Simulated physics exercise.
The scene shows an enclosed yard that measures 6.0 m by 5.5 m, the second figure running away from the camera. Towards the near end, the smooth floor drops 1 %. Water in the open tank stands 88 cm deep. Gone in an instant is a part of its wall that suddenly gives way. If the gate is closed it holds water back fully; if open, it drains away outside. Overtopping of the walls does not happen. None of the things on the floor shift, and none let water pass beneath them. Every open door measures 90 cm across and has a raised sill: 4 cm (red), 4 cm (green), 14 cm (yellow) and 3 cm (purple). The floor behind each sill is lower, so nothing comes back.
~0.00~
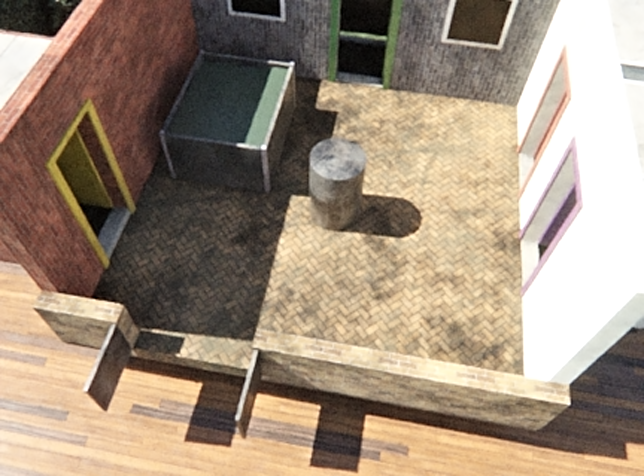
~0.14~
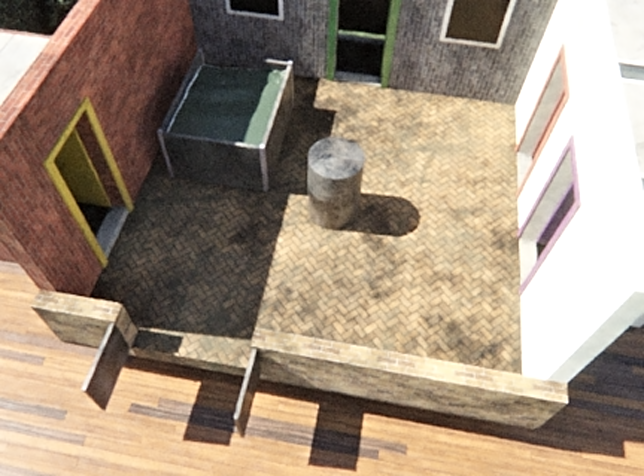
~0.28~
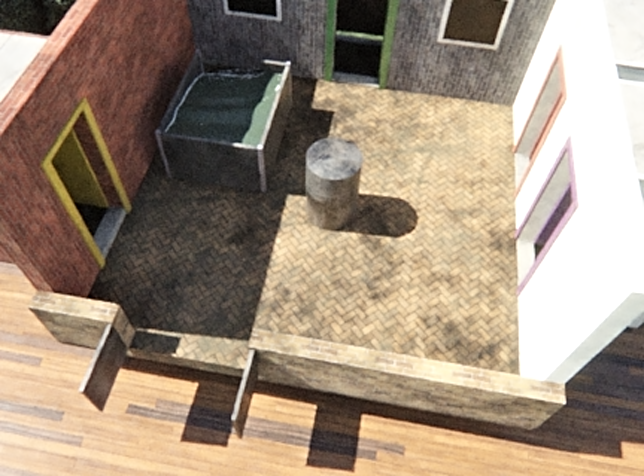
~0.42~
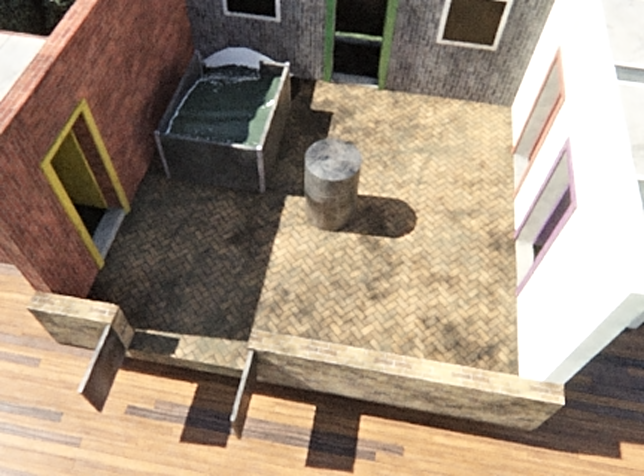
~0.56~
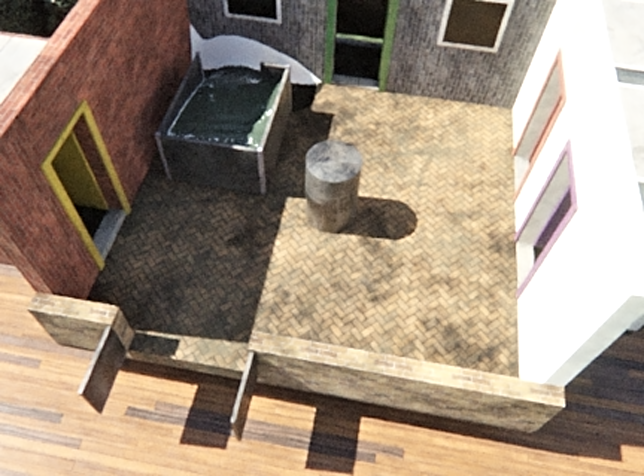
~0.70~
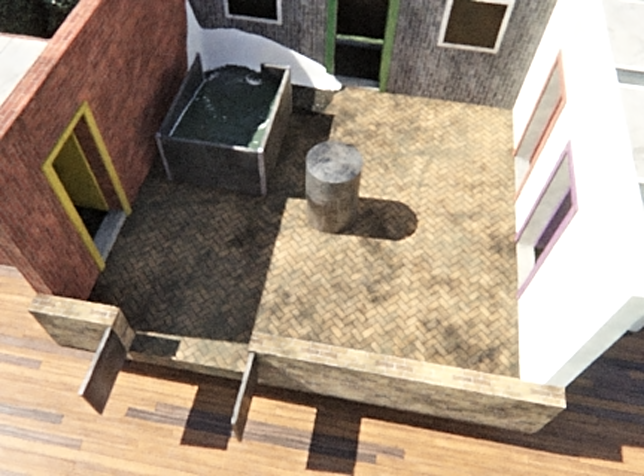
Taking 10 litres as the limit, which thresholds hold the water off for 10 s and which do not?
As I see it, at the red door the amount will climb above the limit. At the green door the amount will climb above the limit. At the yellow door the amount will stay short of the limit. At the purple door the amount will climb above the limit.
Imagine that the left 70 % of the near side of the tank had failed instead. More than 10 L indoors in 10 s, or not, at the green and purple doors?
Green door doesn't reach it, purple door surpasses it.
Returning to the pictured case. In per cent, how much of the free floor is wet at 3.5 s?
About 65 per cent.
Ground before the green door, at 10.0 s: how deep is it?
Depth: Approx. 3.0 cm.
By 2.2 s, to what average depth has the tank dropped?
About 37 cm.
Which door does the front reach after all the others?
That would be the purple door.
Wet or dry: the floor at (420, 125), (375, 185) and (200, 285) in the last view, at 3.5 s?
First spot submerged, second submerged, third submerged.
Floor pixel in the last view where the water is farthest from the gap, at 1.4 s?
About pixel (452, 106).
After 1.4 s water covers 20 % of the floor and is deepest (68 cm) near (215, 73); red door not reached, green door 8 cm at the sill, 2 L in, yellow door not reached, purple door not reached.
After 2.2 s water covers 45 % of the floor and is deepest (46 cm) near (204, 78); red door 8 cm at the sill, 0 L in, green door 8 cm at the sill, 7 L in, yellow door 11 cm at the sill, 0 L in, purple door not reached.
After 3.5 s water covers 65 % of the floor and is deepest (30 cm) near (82, 312); red door 16 cm at the sill, 80 L in, green door 8 cm at the sill, 17 L in, yellow door 8 cm at the sill, 0 L in, purple door 9 cm at the sill, 8 L in.
After 6.0 s water covers 80 % of the floor and is deepest (19 cm) near (194, 76); red door 10 cm at the sill, 164 L in, green door 5 cm at the sill, 25 L in, yellow door 4 cm at the sill, 0 L in, purple door 6 cm at the sill, 32 L in.
After 10.0 s water covers 95 % of the floor and is deepest (12 cm) near (490, 398); red door 6 cm at the sill, 210 L in, green door 3 cm at the sill, 27 L in, yellow door 2 cm at the sill, 0 L in, purple door 4 cm at the sill, 44 L in.
